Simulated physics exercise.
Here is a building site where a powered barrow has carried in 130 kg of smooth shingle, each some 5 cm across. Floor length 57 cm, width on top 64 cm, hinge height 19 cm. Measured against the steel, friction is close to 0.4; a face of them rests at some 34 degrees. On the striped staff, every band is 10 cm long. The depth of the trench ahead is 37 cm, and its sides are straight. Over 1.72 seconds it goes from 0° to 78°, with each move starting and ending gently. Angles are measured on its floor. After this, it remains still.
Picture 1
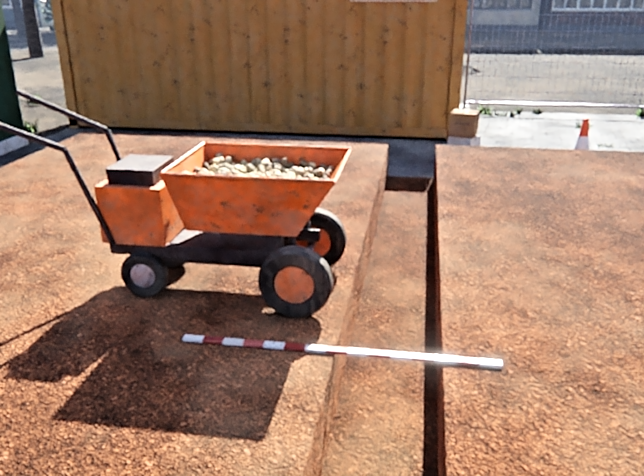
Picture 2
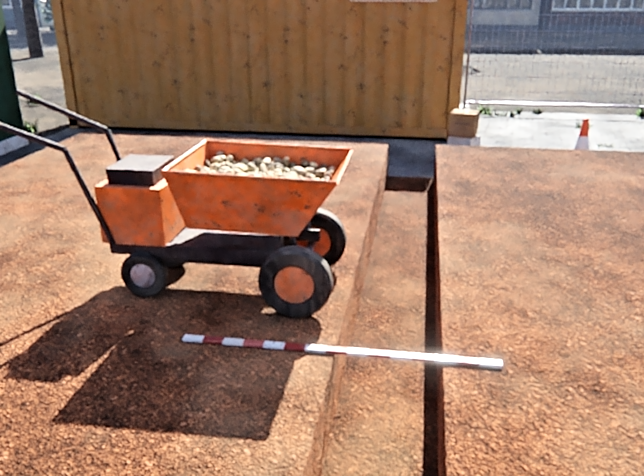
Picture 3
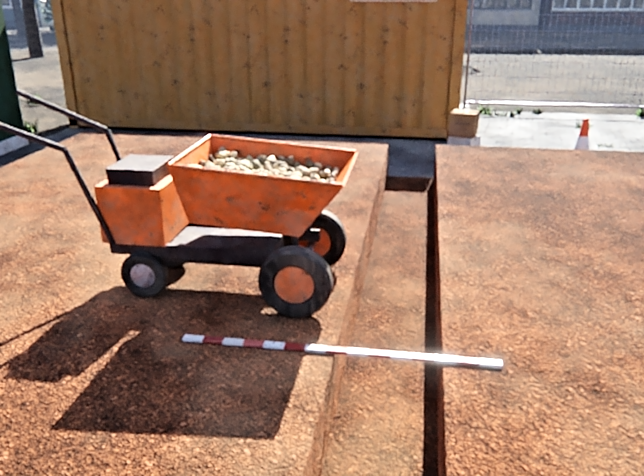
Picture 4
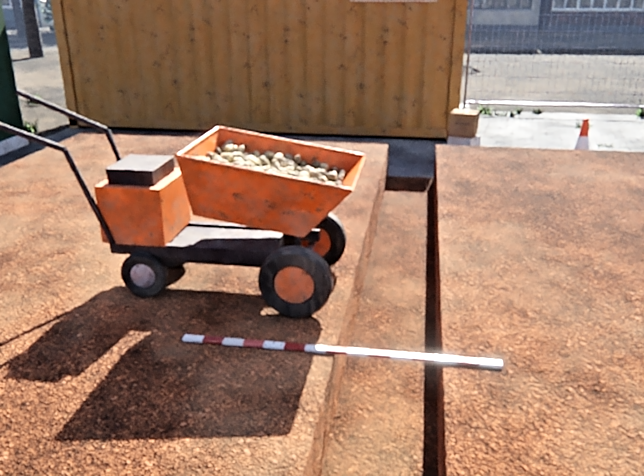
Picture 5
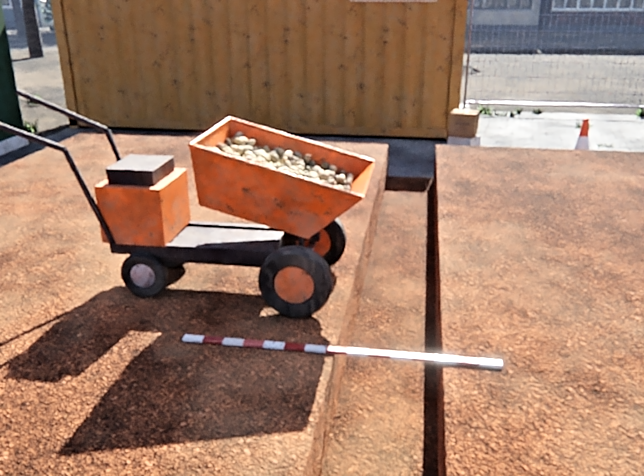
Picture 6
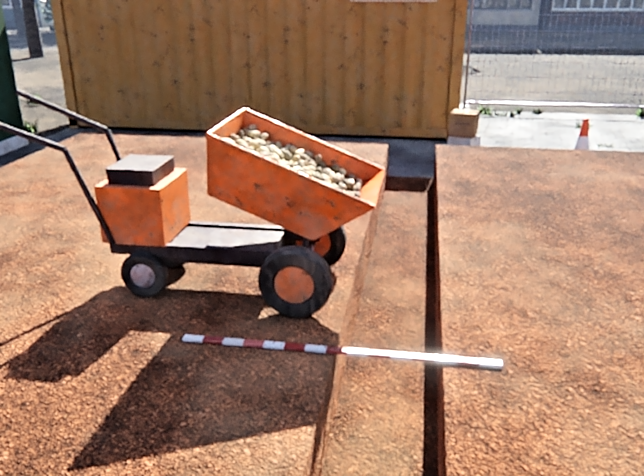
An orange barrow filled with pale, rounded stones stood beside a trench on reddish ground, and its tray gradually tilted forward to the right, the back end rising while the wheels stayed still.
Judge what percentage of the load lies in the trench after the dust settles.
About 58 %.
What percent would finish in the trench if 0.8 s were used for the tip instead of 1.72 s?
Then roughly 45 percent.
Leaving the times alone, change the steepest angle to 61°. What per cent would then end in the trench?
About 50 per cent would end up in the trench.
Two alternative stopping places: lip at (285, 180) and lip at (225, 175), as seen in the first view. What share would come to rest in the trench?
Close to 100 percent in the first case, 70 percent in the second.
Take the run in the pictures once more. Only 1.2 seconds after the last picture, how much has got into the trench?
Around 30 per cent of it, at that instant.
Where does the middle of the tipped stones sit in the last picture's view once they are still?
Roughly at (432, 340).
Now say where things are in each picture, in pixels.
Lip at (335, 182), floor tilted 0°, highest stones at (246, 166), in the first frame.
Lip at (337, 183), floor tilted 1°, highest stones at (241, 166), in the second frame.
The tray is at 4°, its lip at (343, 186); the top of the load is at (229, 160), in the third frame.
Lip at (352, 191), floor tilted 9°, highest stones at (227, 151), in the fourth frame.
The tray is at 15°, its lip at (363, 198); the top of the load is at (235, 144), in the fifth frame.
The tray is at 22°, its lip at (374, 207); the top of the load is at (245, 134), in the sixth frame.
Then, 0.7 s after the last picture the floor is at 66°, 97 % in the tray, 3 % in the trench; the foremost stones are at (437, 274).
Then, 1.2 s after the last picture the floor is at 78°, 31 % in the tray, 32 % in the trench, 37 % past the trench; the foremost stones are at (566, 308).
Then, 1.6 s after the last picture the floor is at 78°, 9 % in the tray, 48 % in the trench, 44 % past the trench; the foremost stones are at (613, 306).
Then, 3.5 s after the last picture the floor is at 78°, 0 % in the tray, 58 % in the trench, 42 % past the trench; the foremost stones are at (623, 306).
